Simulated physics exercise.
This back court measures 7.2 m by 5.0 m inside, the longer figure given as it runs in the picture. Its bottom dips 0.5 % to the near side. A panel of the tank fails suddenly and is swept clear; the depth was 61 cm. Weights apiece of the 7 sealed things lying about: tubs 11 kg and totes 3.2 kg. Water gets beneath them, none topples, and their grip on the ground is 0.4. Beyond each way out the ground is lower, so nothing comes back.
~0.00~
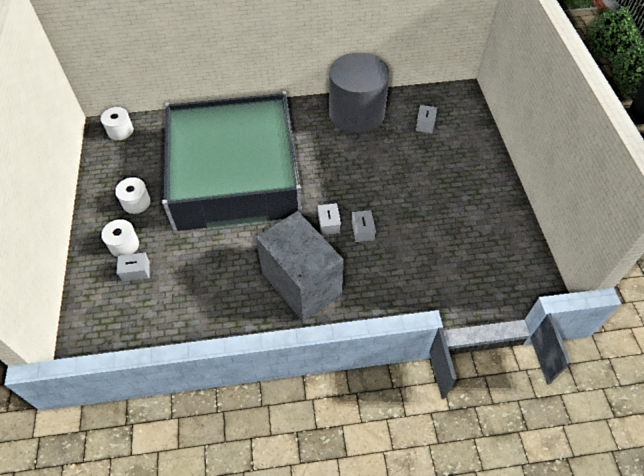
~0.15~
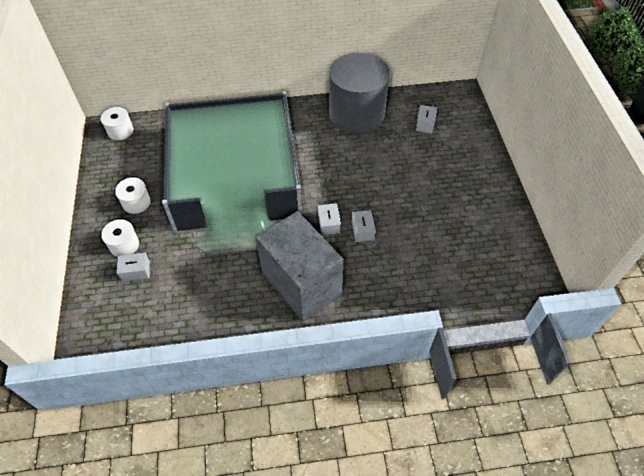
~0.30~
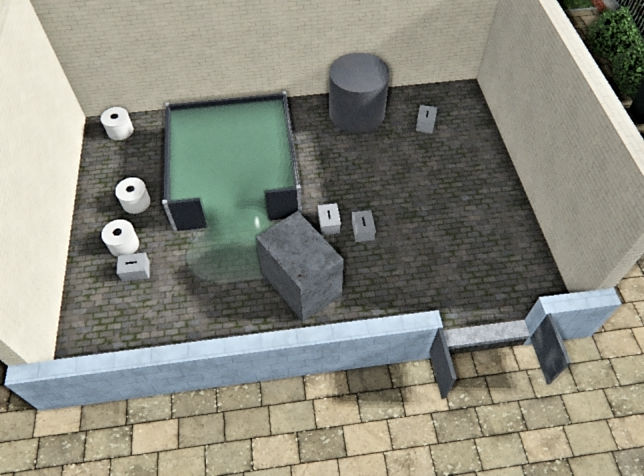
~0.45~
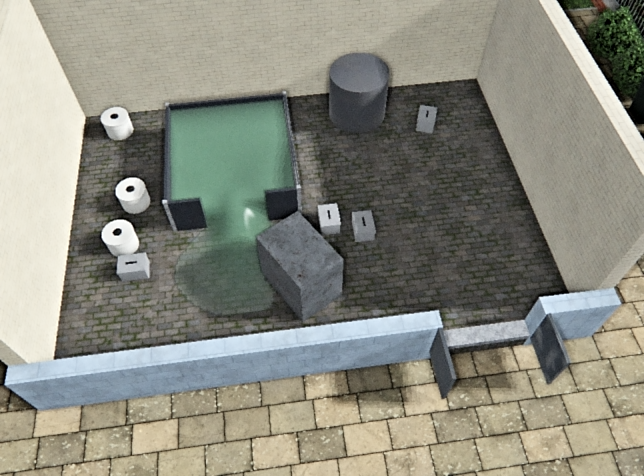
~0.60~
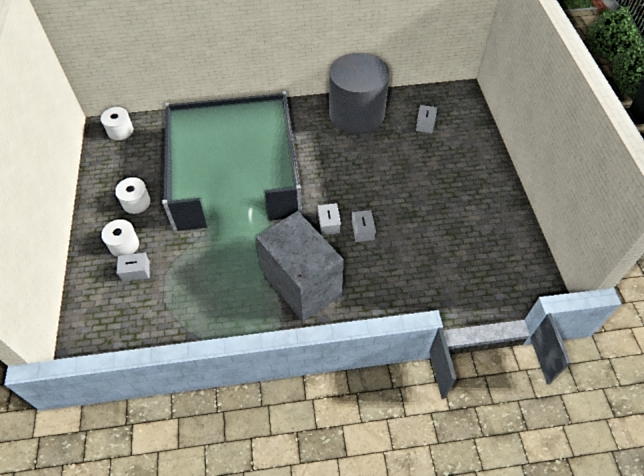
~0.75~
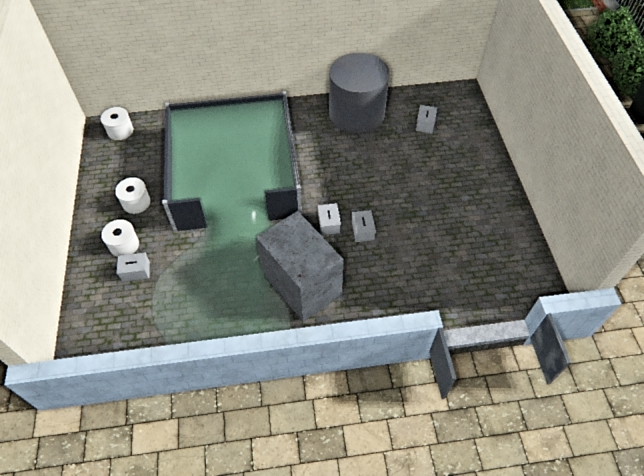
A dark-framed tank of green water stands against the back wall of a brick-paved, pale-walled yard, seen from high above by a still camera. White cylinders and a pale box line the left, with a large grey block, small boxes and a grey drum rightward. The tank's near panel opens in the middle, and green water spreads thinly across the paving toward the low blue wall, moving nothing.
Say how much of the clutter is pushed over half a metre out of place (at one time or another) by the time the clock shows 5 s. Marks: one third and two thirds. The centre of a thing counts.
Share: Two thirds or more.
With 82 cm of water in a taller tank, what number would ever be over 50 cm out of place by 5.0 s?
Then 7.
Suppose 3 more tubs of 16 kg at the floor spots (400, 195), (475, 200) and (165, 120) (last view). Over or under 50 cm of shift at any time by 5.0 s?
In turn: Short of it, under, less.
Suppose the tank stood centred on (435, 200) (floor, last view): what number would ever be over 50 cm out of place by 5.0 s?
In that case 0 of them.
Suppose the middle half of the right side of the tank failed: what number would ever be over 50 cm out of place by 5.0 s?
In that case 1 of them.
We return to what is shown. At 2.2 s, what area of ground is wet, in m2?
About 16 m2.
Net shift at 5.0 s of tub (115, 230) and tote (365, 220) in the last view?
In that order: 140 cm, 250 cm.
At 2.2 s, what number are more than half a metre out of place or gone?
By then 2.
After 1.1 s 0 of 7 are over 50 cm from their spots; 0 afloat.
After 2.2 s 2 of 7 are over 50 cm from their spots; 0 afloat.
After 3.5 s 2 of 7 are over 50 cm from their spots; 1 afloat.
After 5.0 s 6 of 7 are over 50 cm from their spots, and 6 have been at some point; 5 afloat.
